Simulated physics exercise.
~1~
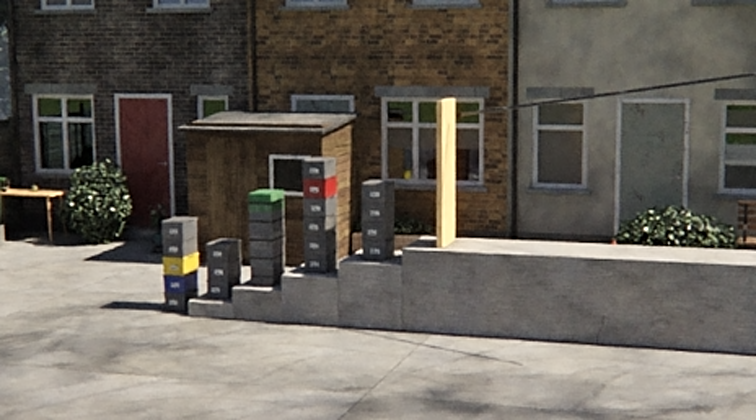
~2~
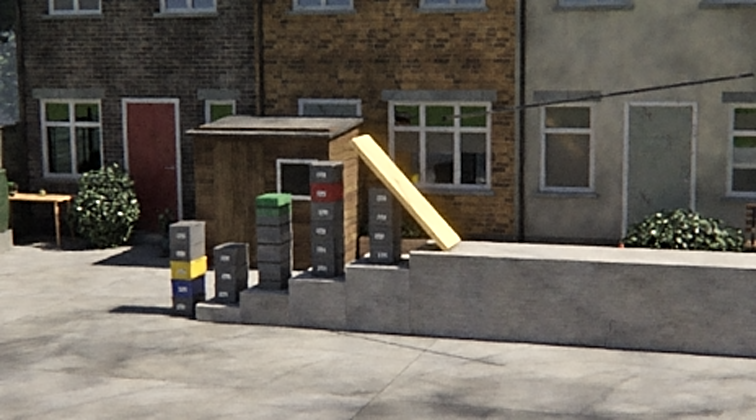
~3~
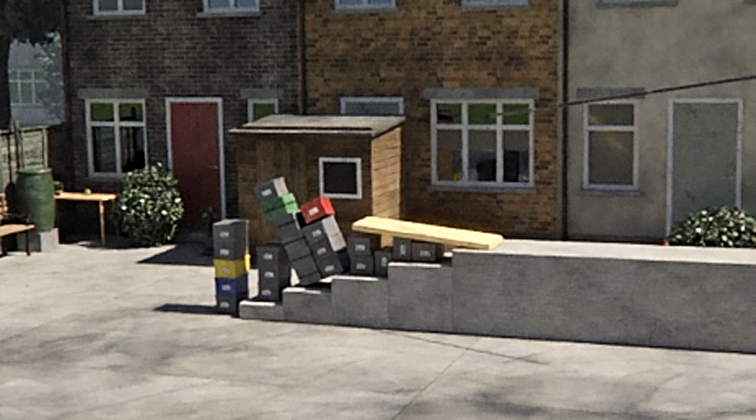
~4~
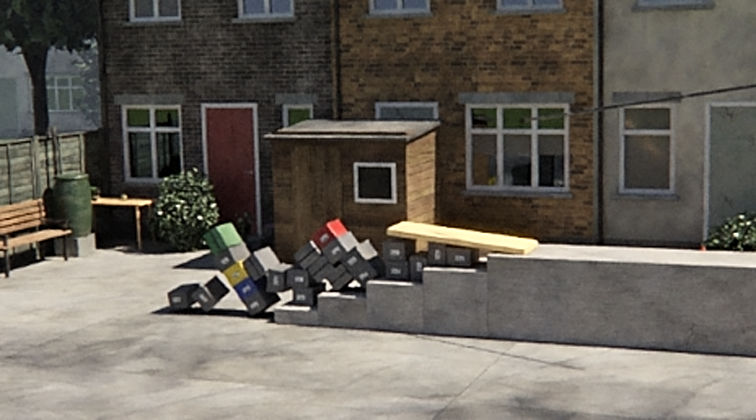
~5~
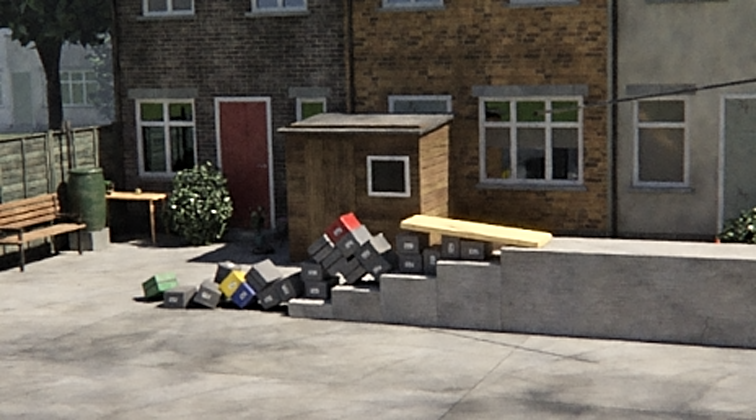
At the start, a pale yellow board stands upright on a low wall beside loose columns of mostly dark totes on descending steps, with a shed and brick houses behind. The board tips left onto the nearest column, then drops almost flat as that column gives way. The next columns lean and topple leftward down the steps, carrying the red and green totes with them. The green-topped totes knock over the last column, with its yellow and blue totes. Finally, the green tote lies on the paving at the far left, while the red one rests tilted on the heap.
